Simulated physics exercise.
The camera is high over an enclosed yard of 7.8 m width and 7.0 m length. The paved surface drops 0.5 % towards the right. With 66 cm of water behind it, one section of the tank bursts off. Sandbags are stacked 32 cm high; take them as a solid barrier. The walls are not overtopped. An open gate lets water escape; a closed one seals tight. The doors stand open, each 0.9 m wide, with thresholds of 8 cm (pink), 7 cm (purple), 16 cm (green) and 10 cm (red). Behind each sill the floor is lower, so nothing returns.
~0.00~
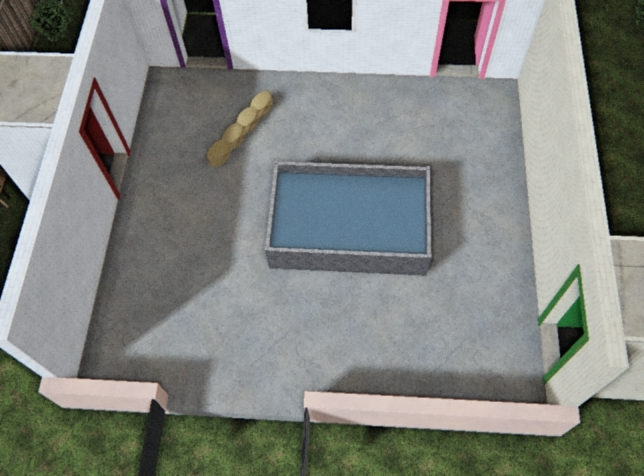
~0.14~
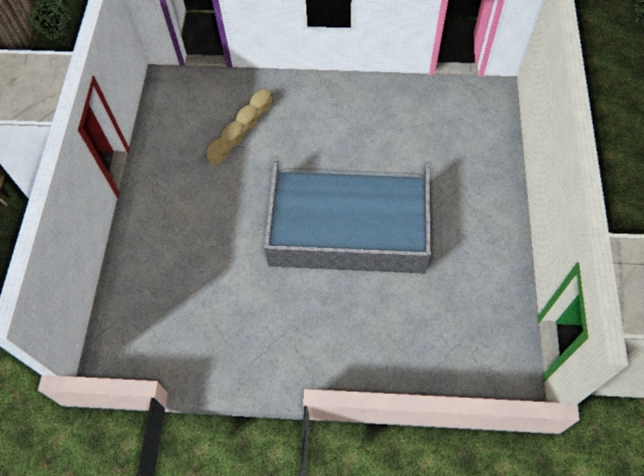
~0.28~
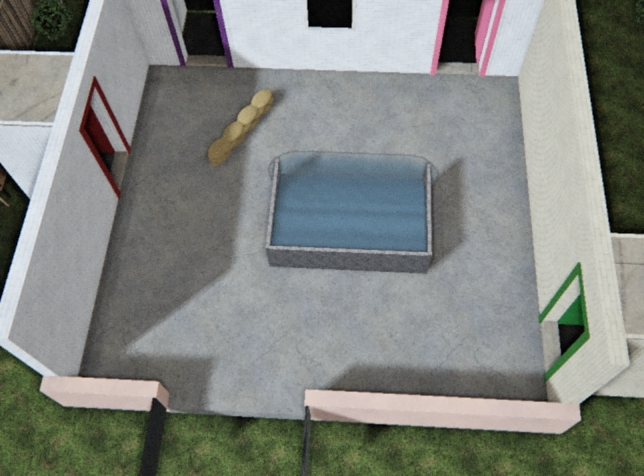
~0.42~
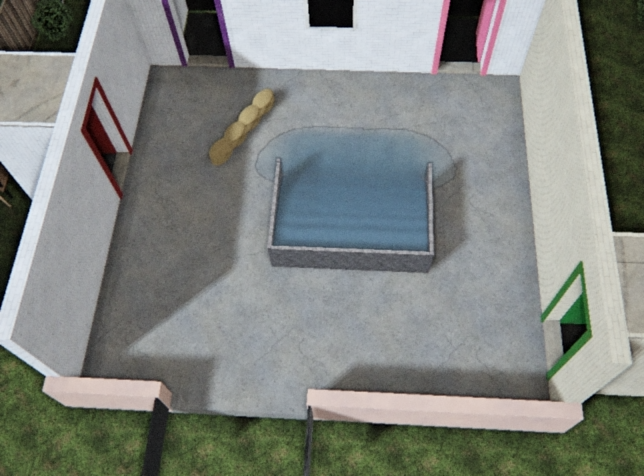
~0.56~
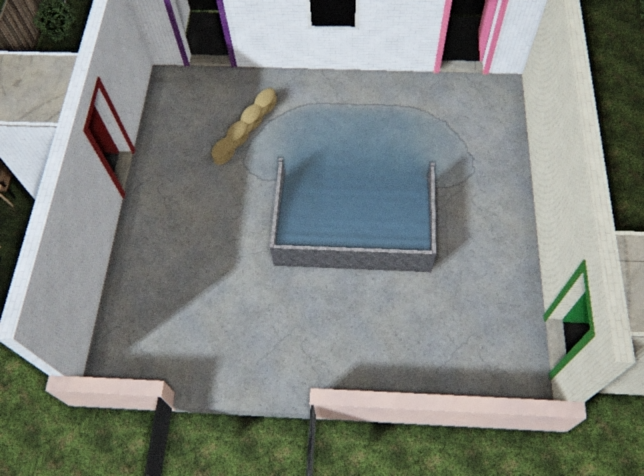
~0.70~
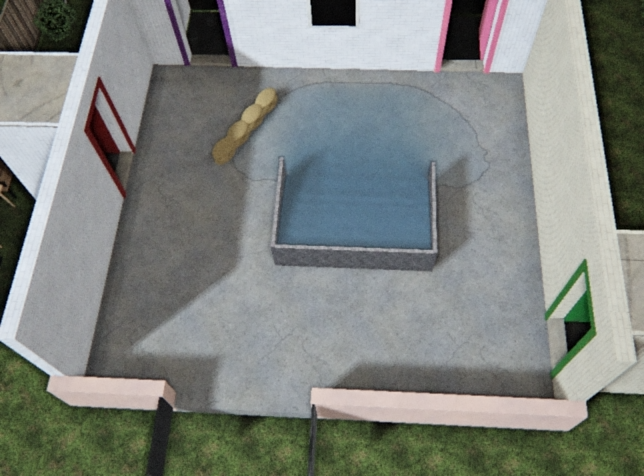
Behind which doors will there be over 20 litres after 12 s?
Within that time: At the pink door it exceeds the limit; at the purple door it stays under the limit; at the green door it does not reach the limit; at the red door it keeps below the limit.
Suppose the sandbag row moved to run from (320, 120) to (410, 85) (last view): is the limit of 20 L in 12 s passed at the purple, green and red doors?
Then: Purple past it, green below, red not over.
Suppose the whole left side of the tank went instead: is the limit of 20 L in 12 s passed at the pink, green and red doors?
Then: Pink not over, green below, red past it.
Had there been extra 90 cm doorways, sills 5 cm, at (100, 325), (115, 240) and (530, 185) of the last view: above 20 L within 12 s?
In that order: Under, under, above.
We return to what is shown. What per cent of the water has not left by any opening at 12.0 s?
Some 88 per cent remains.
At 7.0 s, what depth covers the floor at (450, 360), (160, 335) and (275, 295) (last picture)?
Roughly 5, 4 and 1 cm, in turn.
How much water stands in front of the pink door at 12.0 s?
Roughly 5.0 cm deep.
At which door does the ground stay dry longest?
It is the green one.
After 1.4 s water covers 25 % of the floor and is deepest (44 cm) near (356, 74); pink door 17 cm at the sill, 3 L in, purple door not reached, green door not reached, red door not reached.
After 2.2 s water covers 30 % of the floor and is deepest (40 cm) near (521, 78); pink door 20 cm at the sill, 42 L in, purple door 6 cm at the sill, 0 L in, green door not reached, red door not reached.
After 3.5 s water covers 40 % of the floor and is deepest (30 cm) near (512, 78); pink door 16 cm at the sill, 87 L in, purple door 9 cm at the sill, 0 L in, green door not reached, red door 5 cm at the sill, 0 L in.
After 7.0 s water covers 85 % of the floor and is deepest (16 cm) near (519, 409); pink door 11 cm at the sill, 159 L in, purple door 5 cm at the sill, 2 L in, green door 4 cm at the sill, 0 L in, red door 4 cm at the sill, 0 L in.
After 12.0 s water covers 95 % of the floor and is deepest (9 cm) near (287, 268); pink door 5 cm at the sill, 164 L in, purple door 3 cm at the sill, 2 L in, green door 8 cm at the sill, 0 L in, red door 2 cm at the sill, 0 L in.
